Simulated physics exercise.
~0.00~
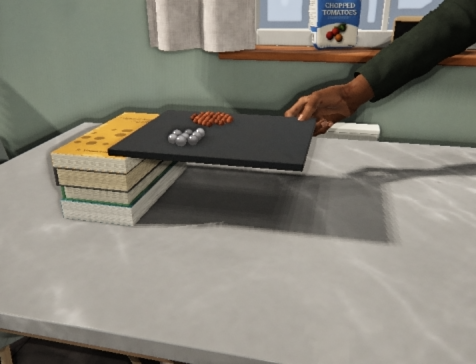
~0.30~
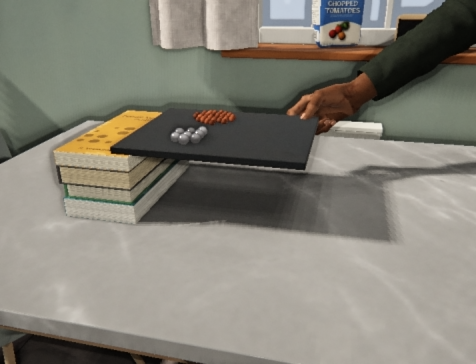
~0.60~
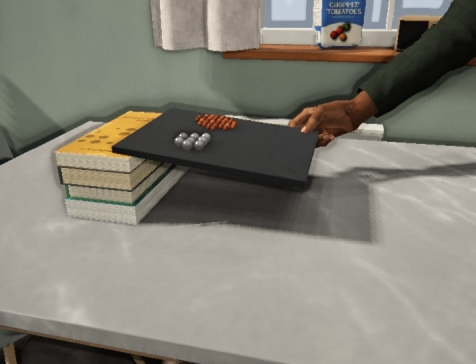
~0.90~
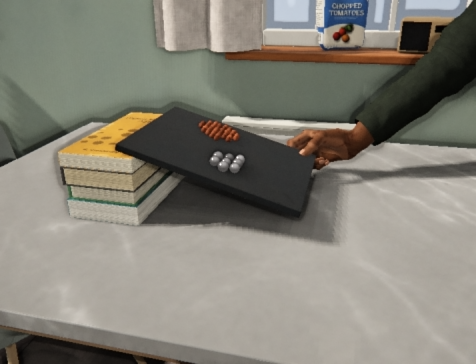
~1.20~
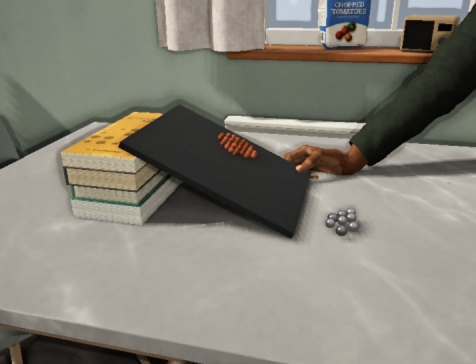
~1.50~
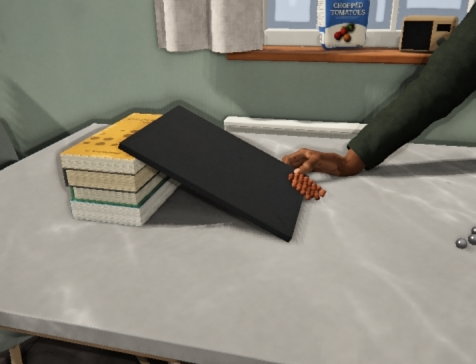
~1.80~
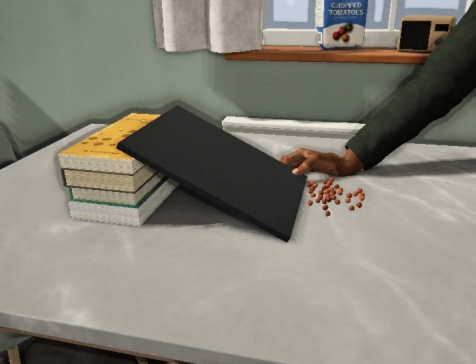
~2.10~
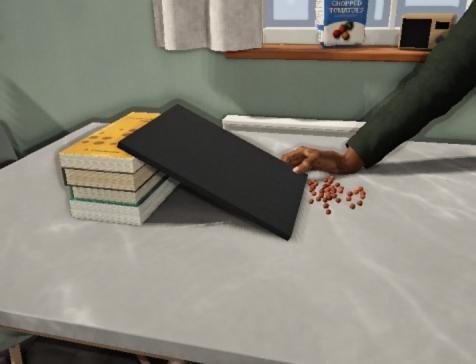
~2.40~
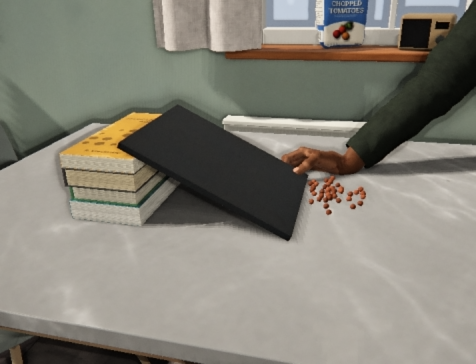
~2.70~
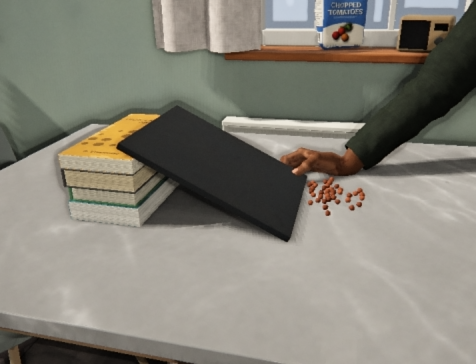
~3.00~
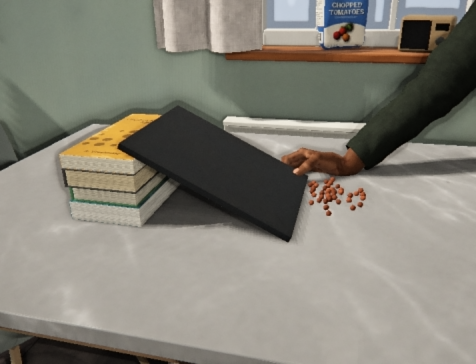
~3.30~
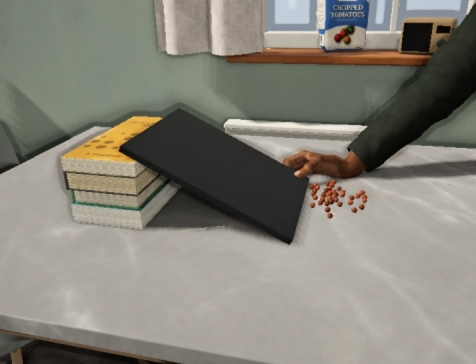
Kitchen table by a window, a hand lowering a board propped on books, silver balls rolling out of view, orange bits scattering at its foot.
